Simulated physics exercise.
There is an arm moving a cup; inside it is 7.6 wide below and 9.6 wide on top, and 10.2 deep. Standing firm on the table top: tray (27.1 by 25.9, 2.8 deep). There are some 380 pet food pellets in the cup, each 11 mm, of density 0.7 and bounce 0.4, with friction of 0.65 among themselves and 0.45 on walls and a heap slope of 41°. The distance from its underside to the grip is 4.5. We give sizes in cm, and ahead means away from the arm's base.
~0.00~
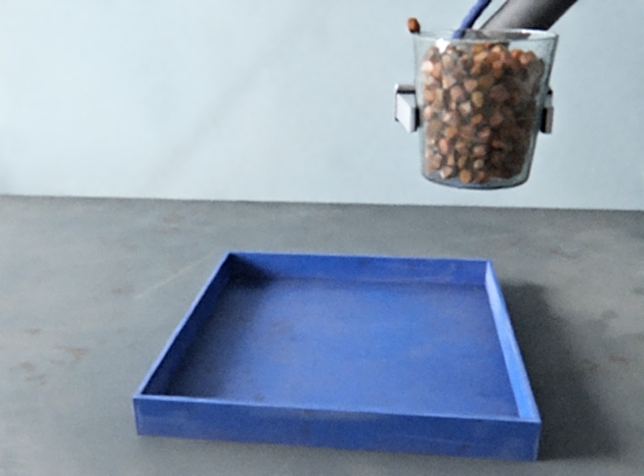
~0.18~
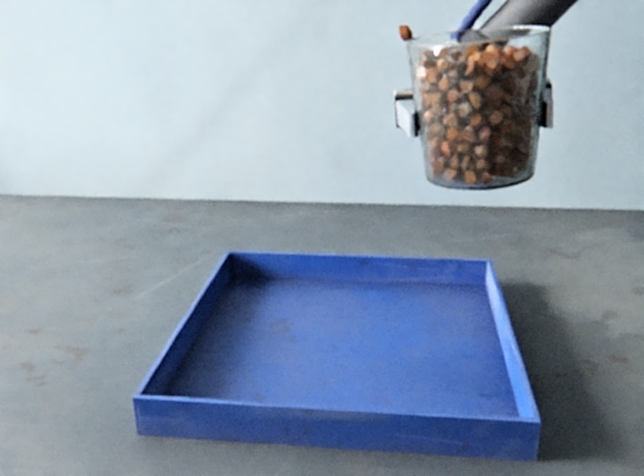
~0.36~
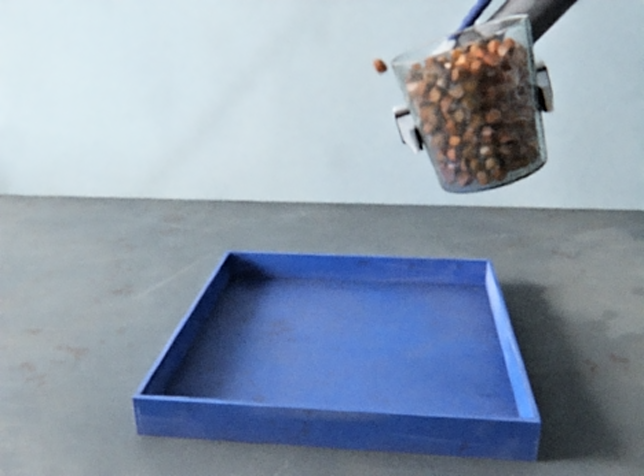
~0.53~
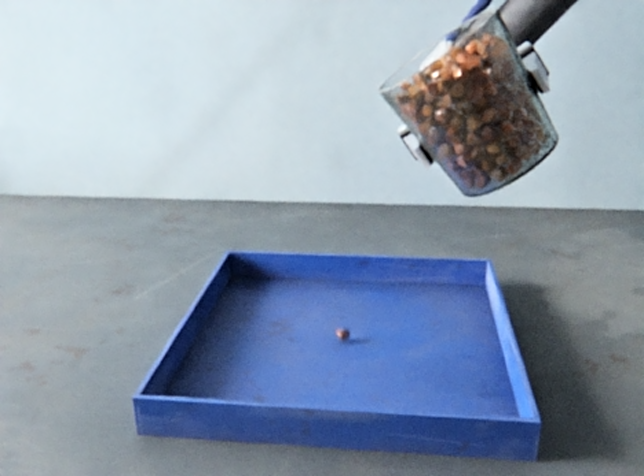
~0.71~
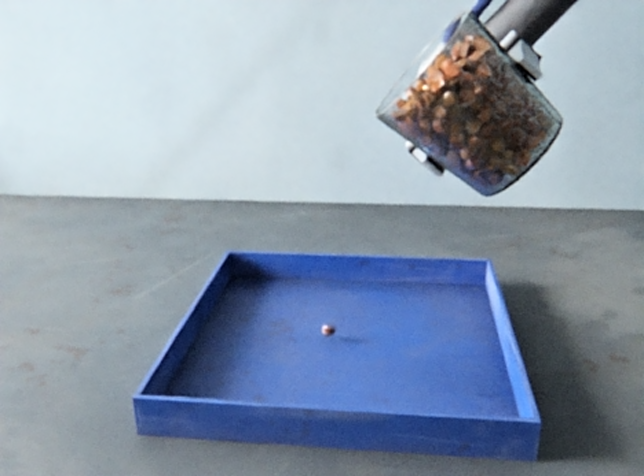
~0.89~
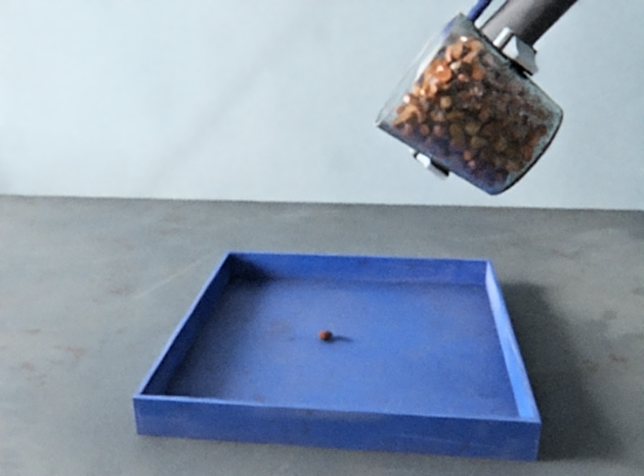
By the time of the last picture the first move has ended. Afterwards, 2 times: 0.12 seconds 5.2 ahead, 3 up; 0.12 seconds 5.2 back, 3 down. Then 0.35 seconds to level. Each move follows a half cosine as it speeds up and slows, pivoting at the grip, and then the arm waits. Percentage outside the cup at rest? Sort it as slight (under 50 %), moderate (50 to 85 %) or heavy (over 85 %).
It counts as moderate.
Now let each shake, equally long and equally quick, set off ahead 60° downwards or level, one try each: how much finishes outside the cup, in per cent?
It comes to around 10 per cent on the first try and around 35 per cent on the second.
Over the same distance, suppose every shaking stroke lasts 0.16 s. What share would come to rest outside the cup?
Then about 30 per cent.
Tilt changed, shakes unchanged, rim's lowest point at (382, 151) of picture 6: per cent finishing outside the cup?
It comes out near 90 percent.
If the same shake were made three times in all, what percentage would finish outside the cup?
Approx. 70 per cent.
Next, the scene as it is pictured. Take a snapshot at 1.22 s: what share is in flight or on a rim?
About 36 per cent.
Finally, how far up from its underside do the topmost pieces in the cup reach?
Roughly 8.0 cm.
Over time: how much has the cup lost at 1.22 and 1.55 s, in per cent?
Around 45 % and around 60 %.
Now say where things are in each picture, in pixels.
The first frame shows cup middle at (479, 109), level; upper third of the load around (479, 73), from x 415 to 540, top at y 25; 376 in the cup.
The second frame shows cup middle at (478, 109), tilted 5° forward; upper third of the load around (480, 74), from x 405 to 535, top at y 35.
The third frame shows cup middle at (476, 110), tilted 19° forward; upper third of the load around (476, 77), from x 380 to 530, top at y 50; 375 in the cup, 1 in flight or on a rim.
The fourth frame shows cup middle at (474, 111), tilted 35° forward; upper third of the load around (476, 81), from x 345 to 540, top at y 40; 375 in the cup, 1 in the tray.
The fifth frame shows cup middle at (473, 112), tilted 49° forward; upper third of the load around (469, 84), from x 330 to 545, top at y 40; 375 in the cup, 1 in the tray.
The sixth frame shows cup middle at (472, 113), tilted 54° forward; upper third of the load around (470, 84), from x 325 to 545, top at y 40; 375 in the cup, 1 in the tray.
After 1.22 s, tilted 54° forward, highest piece 25 above the table; 213 in the cup, 29 in the tray, 134 in flight or on a rim.
After 1.55 s, tilted 25° forward, highest piece 24 above the table; 214 in the tray, 148 in the cup, 11 on the table or floor, 3 in flight or on a rim.
After 1.92 s, level, highest piece 24 above the table; 216 in the tray, 148 in the cup, 12 on the table or floor.
After 2.97 s, level, highest piece 24 above the table; 216 in the tray, 148 in the cup, 12 on the table or floor.
At rest, 216 in the tray, 148 in the cup, 12 on the table or floor. That is 61 % outside the cup.
